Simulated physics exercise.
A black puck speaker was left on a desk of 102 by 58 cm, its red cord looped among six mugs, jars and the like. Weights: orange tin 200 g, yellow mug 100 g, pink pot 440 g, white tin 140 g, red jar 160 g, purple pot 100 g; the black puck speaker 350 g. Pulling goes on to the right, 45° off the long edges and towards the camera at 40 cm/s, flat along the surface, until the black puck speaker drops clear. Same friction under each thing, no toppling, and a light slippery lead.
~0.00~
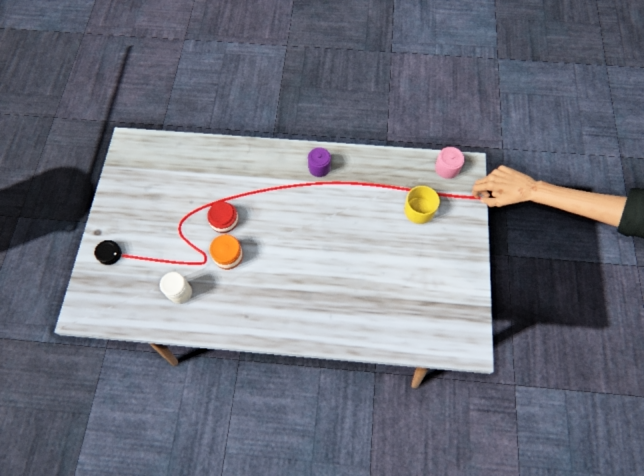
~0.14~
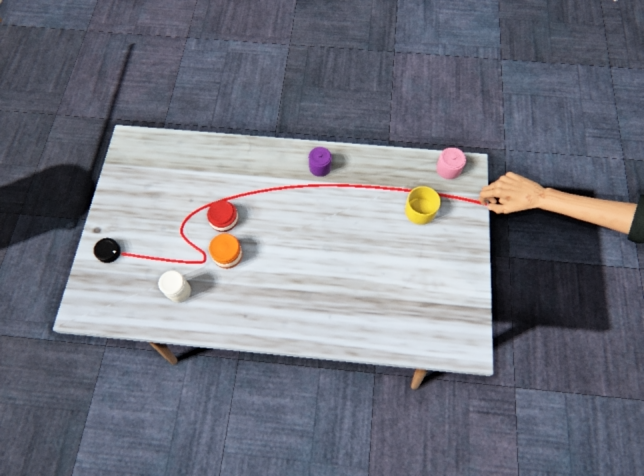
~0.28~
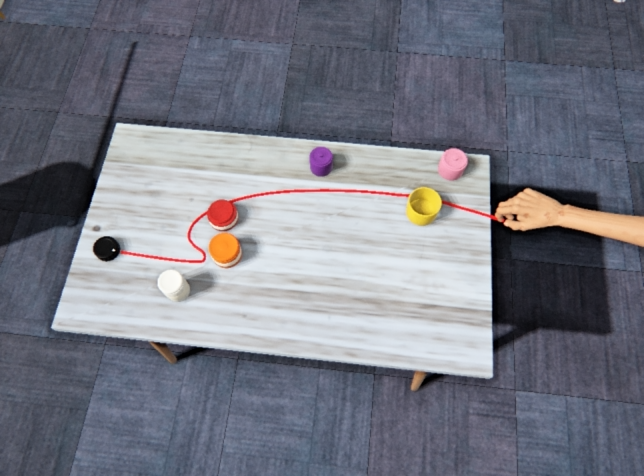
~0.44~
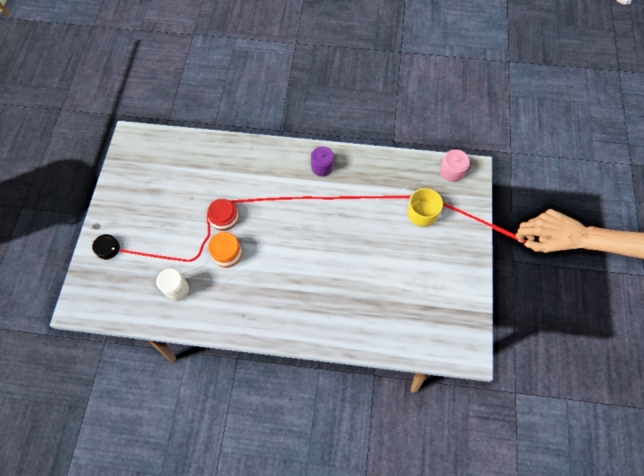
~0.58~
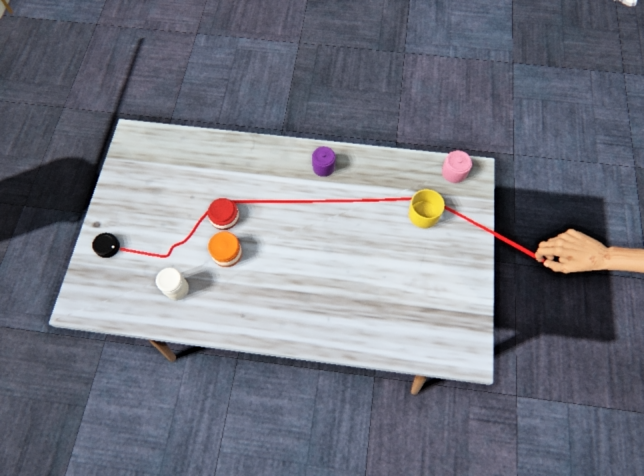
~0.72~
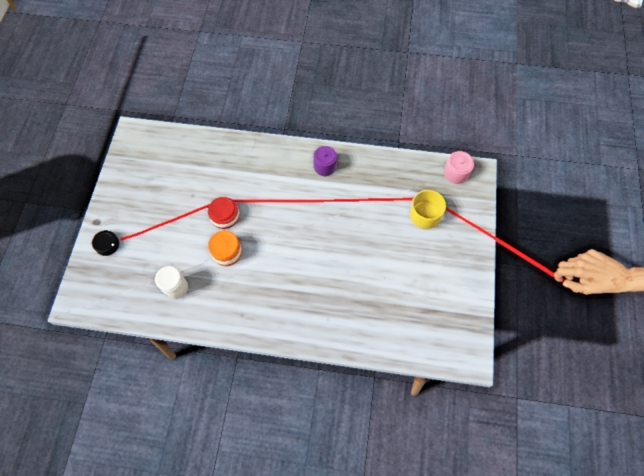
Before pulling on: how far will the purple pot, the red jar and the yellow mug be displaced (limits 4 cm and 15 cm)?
The purple pot hardly moves, the red jar shifts a middling way, the yellow mug reaches the top band.
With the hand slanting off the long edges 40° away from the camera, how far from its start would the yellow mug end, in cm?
About 0 cm.
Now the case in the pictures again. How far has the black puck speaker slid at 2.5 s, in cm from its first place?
About 54 cm.
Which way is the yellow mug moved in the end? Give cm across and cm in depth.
About 1 cm right and 26 cm nearer.
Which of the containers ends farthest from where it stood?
It is the yellow mug.
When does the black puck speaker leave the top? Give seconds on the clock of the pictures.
Near 3.6 s.
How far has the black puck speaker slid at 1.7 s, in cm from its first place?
About 26 cm.
By 1.7 s the black puck speaker has slid 26 cm, and the shifts are, yellow mug 22 cm, red jar 5 cm, orange tin 2 cm.
By 2.5 s the black puck speaker has slid 55 cm, and the shifts are, yellow mug 22 cm, red jar 8 cm, orange tin 3 cm.
By 3.3 s the black puck speaker has slid 84 cm, and the shifts are, yellow mug 26 cm, red jar 8 cm, orange tin 3 cm.
By 4.0 s the black puck speaker is off the top, and the shifts are, yellow mug 26 cm at (425, 308), red jar 8 cm at (241, 231), orange tin 3 cm, purple pot 0 cm at (325, 153).
